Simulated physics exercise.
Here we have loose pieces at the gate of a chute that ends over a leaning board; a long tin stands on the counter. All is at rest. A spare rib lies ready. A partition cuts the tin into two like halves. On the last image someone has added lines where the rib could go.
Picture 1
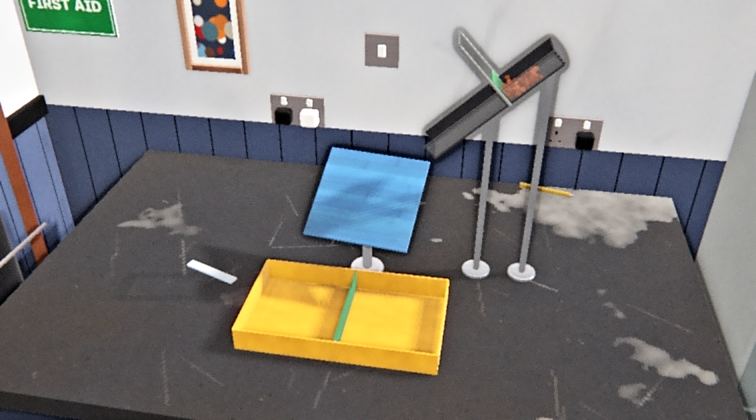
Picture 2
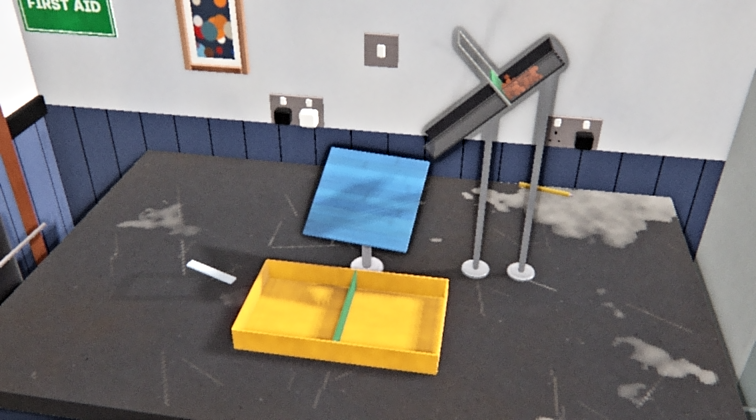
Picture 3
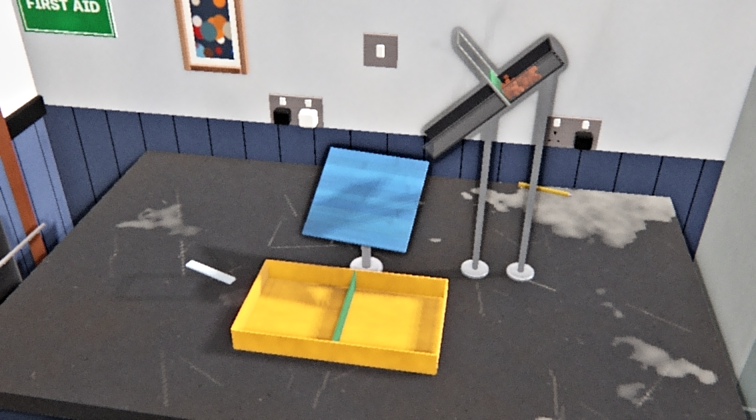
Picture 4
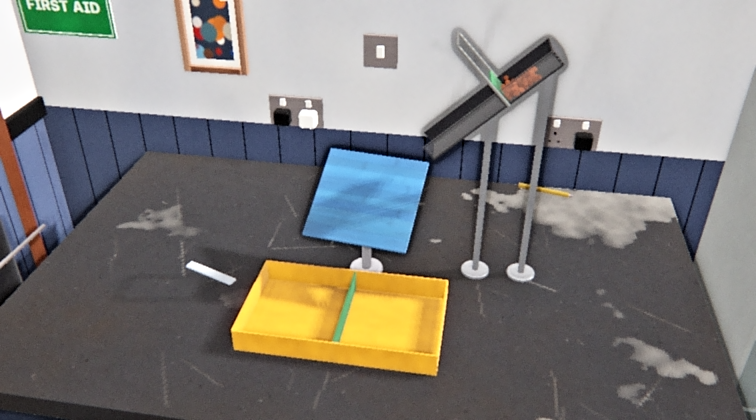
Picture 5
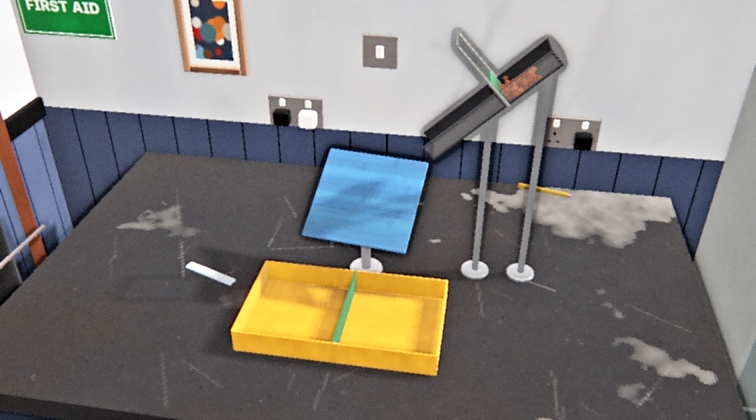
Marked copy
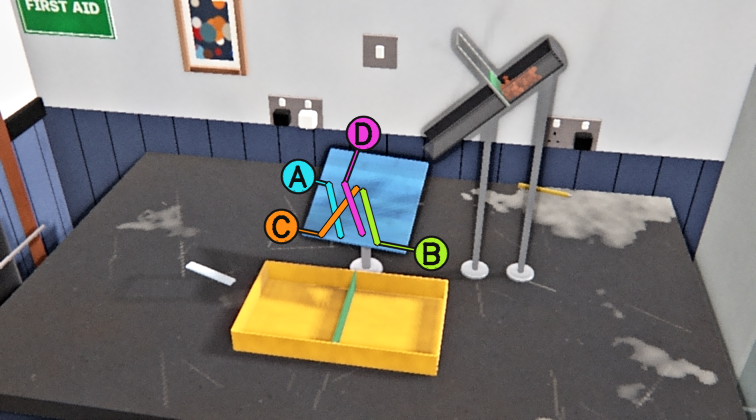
A yellow tin split by a green divider sat on a dark, scuffed counter, below a tilted blue board and a raised grey chute holding reddish-brown pieces behind its gate, and nothing moved.
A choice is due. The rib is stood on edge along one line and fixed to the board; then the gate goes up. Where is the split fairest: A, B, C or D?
A works best here.
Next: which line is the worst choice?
D.
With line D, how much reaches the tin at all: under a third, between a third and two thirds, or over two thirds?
It is over two thirds.
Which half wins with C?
Left.
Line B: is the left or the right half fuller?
The right half.
On the marked copy, line A from (328, 184) to (340, 235); line B from (363, 191) to (377, 242); line C from (356, 188) to (321, 234); line D from (344, 183) to (362, 233).
With A, of what is caught, roughly two thirds in the left half, roughly a third in the right.
With B, of what is caught, about a tenth in the left half, the larger part in the right.
With C, of what is caught, the larger part in the left half, roughly a quarter in the right.
With D, of what is caught, not one piece in the left half, every piece in the right.
